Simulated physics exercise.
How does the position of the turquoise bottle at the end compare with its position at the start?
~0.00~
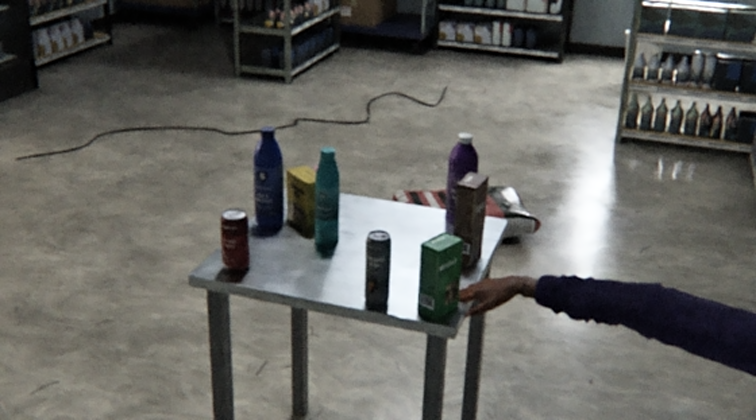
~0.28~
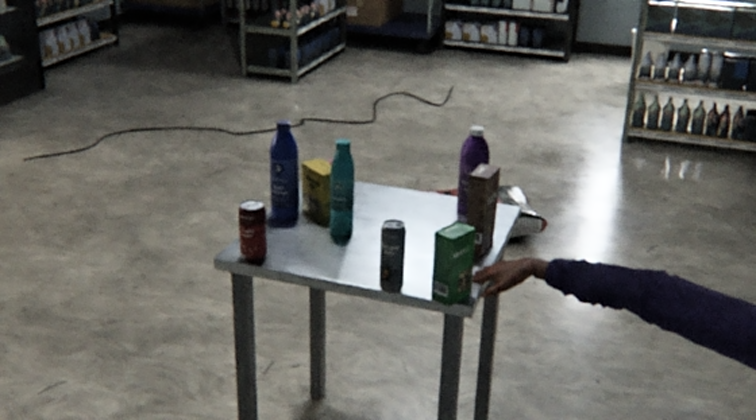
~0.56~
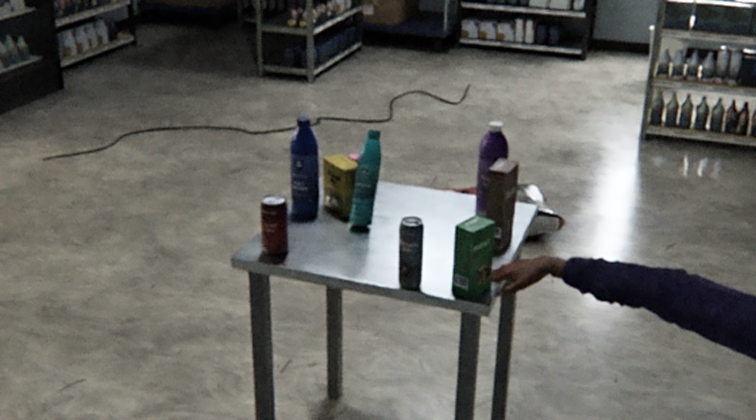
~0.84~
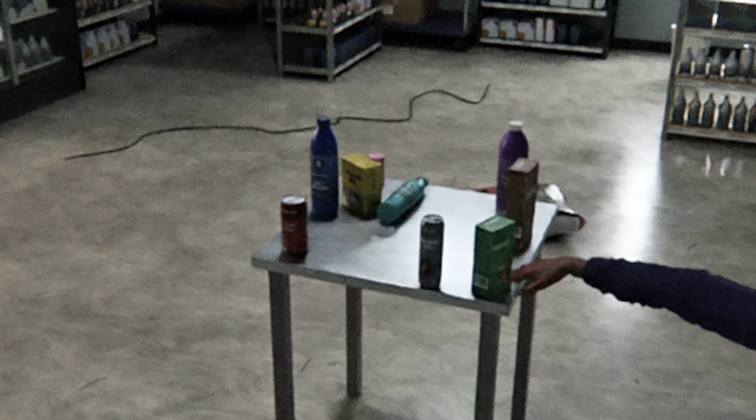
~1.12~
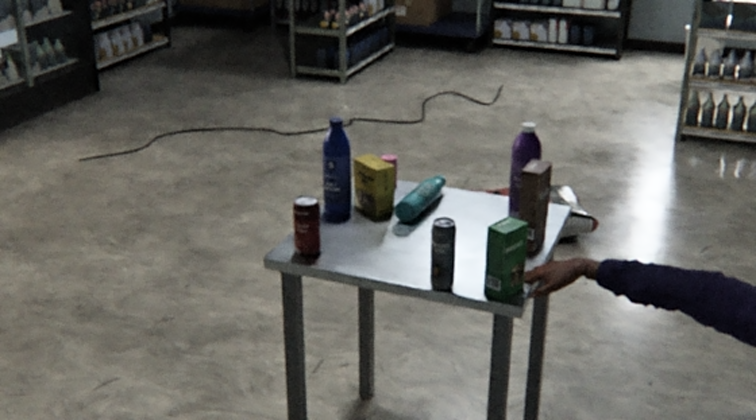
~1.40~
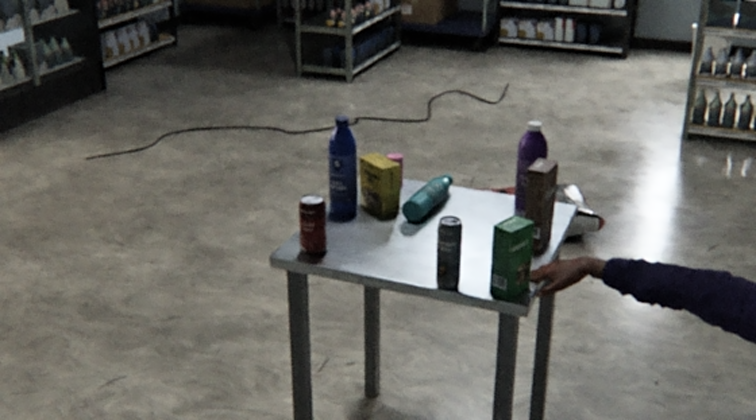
At the start the turquoise bottle stands upright on the table, and at the end it lies on its side on the tabletop.
